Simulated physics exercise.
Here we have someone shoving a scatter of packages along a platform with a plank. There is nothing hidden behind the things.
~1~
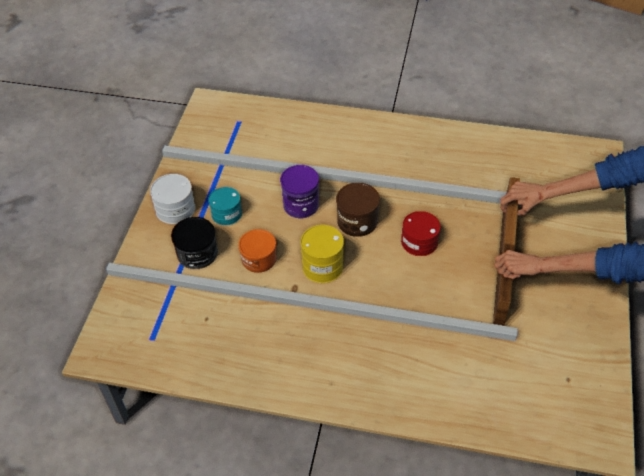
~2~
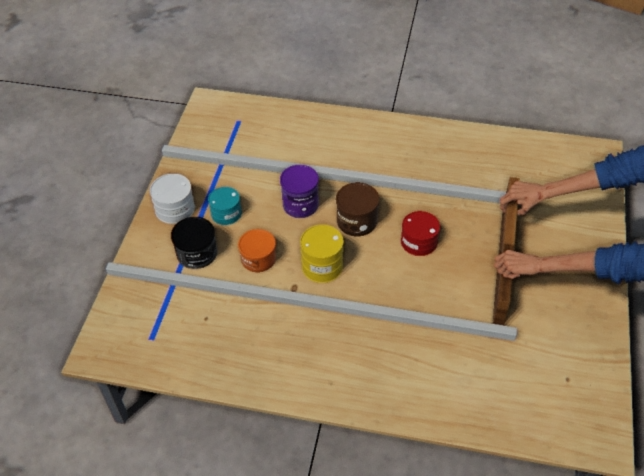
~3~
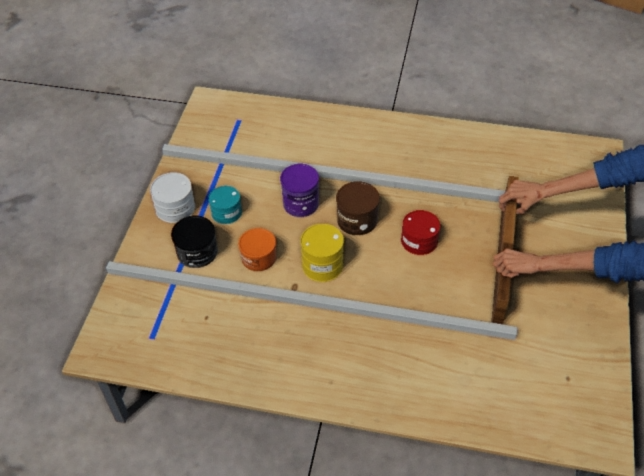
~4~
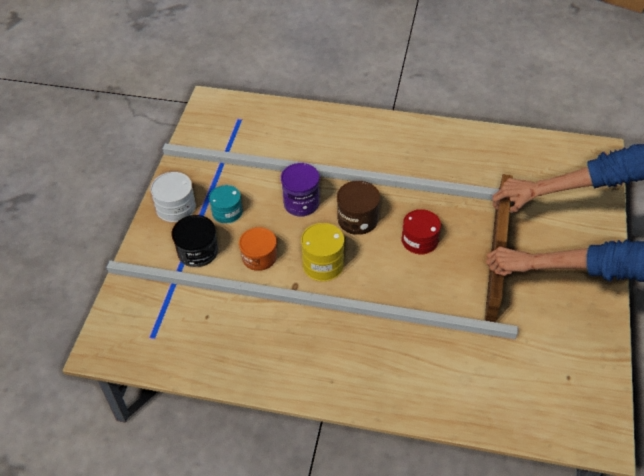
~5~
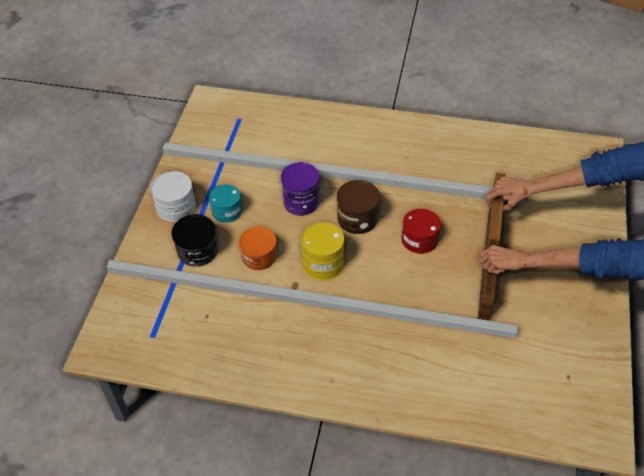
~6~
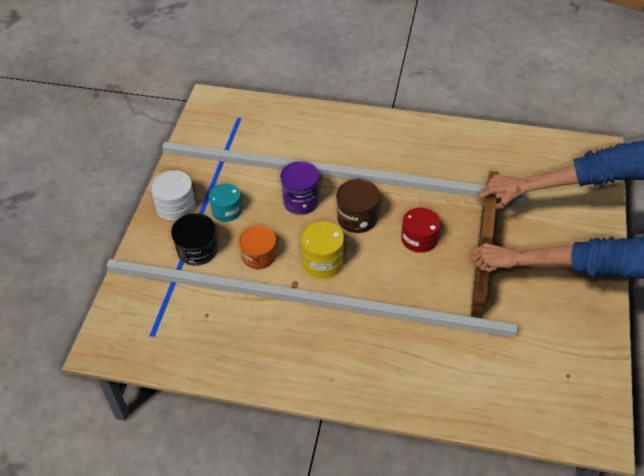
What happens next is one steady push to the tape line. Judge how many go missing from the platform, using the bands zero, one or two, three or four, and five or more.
Fallen: One or two.
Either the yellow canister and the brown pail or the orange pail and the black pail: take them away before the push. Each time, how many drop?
The answer is 1 and then 1.
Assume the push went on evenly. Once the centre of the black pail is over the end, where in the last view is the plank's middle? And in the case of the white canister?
Middle: Roughly (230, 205); roughly (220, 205).
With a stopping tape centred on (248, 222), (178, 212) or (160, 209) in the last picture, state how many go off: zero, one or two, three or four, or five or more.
Well, it comes out as none, at least five and 5 or more, in that order.
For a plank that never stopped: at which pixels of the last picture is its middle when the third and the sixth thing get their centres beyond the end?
At (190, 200) for the third, at (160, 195) for the sixth.
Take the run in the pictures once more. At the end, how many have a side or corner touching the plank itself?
The count in contact is 3.
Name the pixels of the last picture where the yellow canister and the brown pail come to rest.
Result: One about (167, 229), other about (191, 173).
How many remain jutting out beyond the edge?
Answer: 2.
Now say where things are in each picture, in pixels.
In the first frame, white canister (173, 199); black pail (195, 244); turquoise canister (226, 206); plank (507, 250); tape (200, 219).
In the second frame, black pail (195, 243); yellow canister (322, 254).
In the third frame, turquoise canister (225, 205); plank (506, 249).
In the fourth frame, white canister (174, 197); orange pail (259, 249).
In the fifth frame, black pail (196, 241); purple pail (301, 189).
In the sixth frame, white canister (173, 195); black pail (195, 240); turquoise canister (226, 203); plank (485, 243); tape (200, 215).
Early on, none off yet; white canister at rest near (173, 195); black pail at rest near (195, 240); turquoise canister at rest near (226, 203).
A while later, none off yet; white canister at rest near (173, 195); black pail travelled a little near (186, 239); turquoise canister at rest near (226, 203).
Finally, the number that fall off is one or two; lost, black pail and white canister.
